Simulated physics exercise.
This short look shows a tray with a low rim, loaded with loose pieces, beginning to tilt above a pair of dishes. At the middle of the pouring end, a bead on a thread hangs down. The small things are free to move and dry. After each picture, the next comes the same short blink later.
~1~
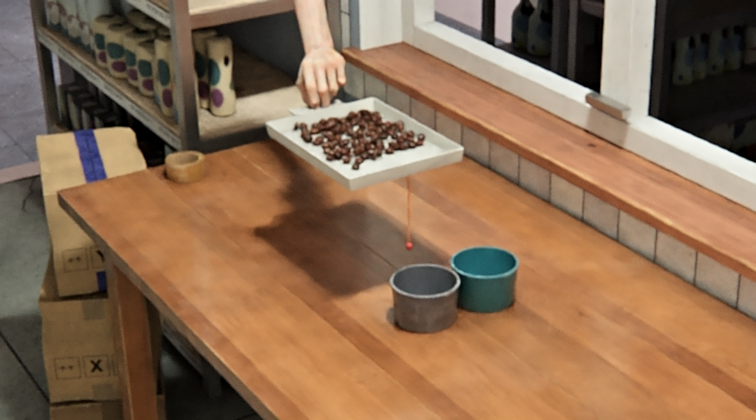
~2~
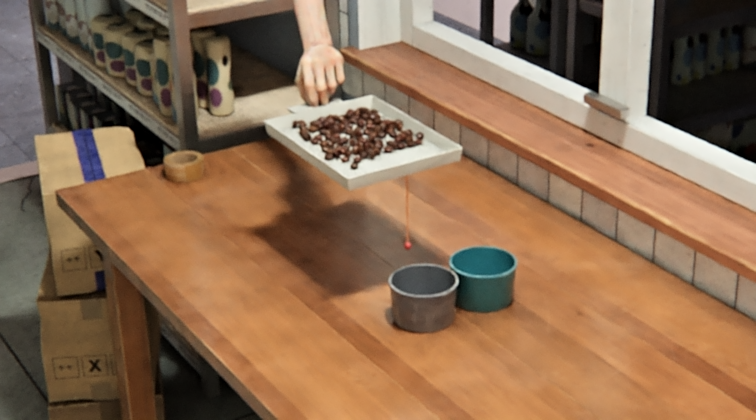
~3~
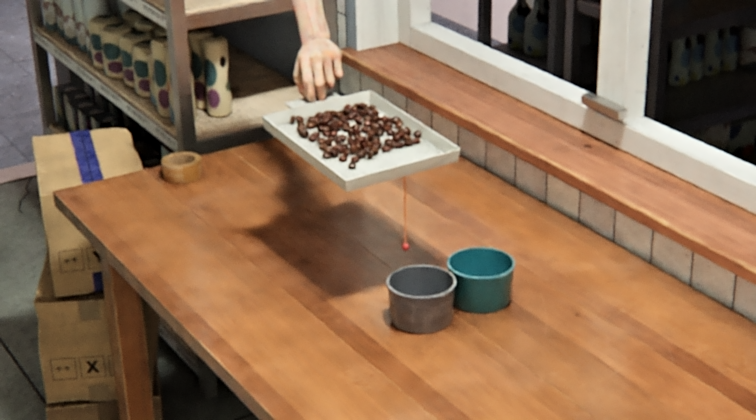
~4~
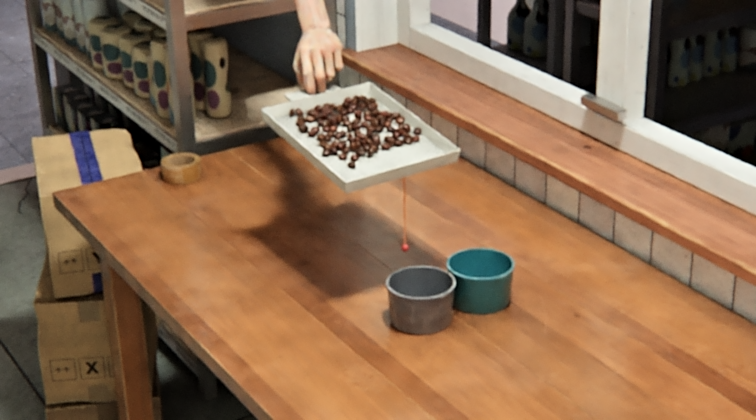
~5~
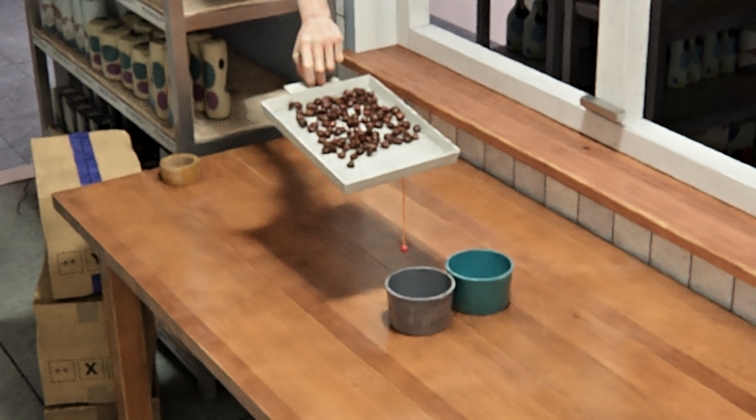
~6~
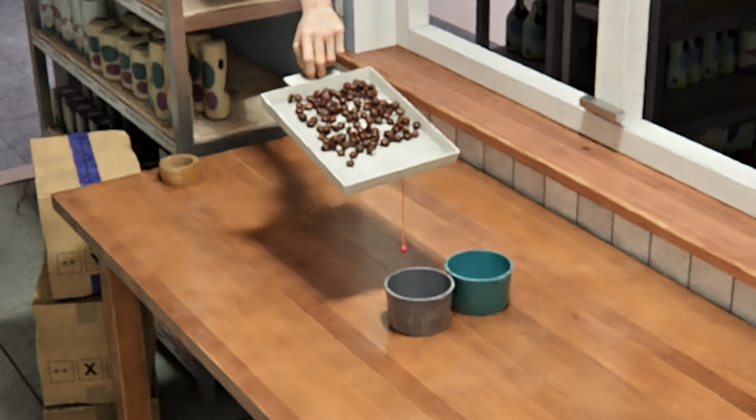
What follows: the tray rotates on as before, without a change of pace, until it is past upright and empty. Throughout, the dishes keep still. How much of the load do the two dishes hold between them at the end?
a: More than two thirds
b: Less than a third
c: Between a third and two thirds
c.
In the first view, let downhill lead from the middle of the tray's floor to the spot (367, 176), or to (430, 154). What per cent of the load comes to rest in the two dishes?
In order: About 10, then 0 percent.
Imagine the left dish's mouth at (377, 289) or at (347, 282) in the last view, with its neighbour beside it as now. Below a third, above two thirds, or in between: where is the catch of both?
For the first try it's more than two thirds, and for the second it's between a third and two thirds.
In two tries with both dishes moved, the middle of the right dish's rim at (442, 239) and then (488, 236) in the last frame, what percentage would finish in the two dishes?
0 %, 0 %.
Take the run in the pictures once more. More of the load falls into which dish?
Reply: The left-hand one.
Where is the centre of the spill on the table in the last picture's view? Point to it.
The centre sits near (355, 324).
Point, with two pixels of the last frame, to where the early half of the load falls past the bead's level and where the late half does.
Earlier portion about (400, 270); later portion about (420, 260).
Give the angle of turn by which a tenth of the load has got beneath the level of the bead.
My estimate is some 80 degrees.
Just after the last frame, tray tipped steeply; almost all on the tray; just a few in the air.
A moment on, tray tipped right over; roughly half on the tray; roughly a quarter in the left dish; just a few in the right dish; about a tenth outside both; roughly a quarter in the air.
Further on, tray tipped past a quarter turn; roughly half in the left dish; about a tenth in the right dish; roughly half outside both.
When it is over, tray tipped past a quarter turn; roughly half in the left dish; about a tenth in the right dish; roughly half outside both.
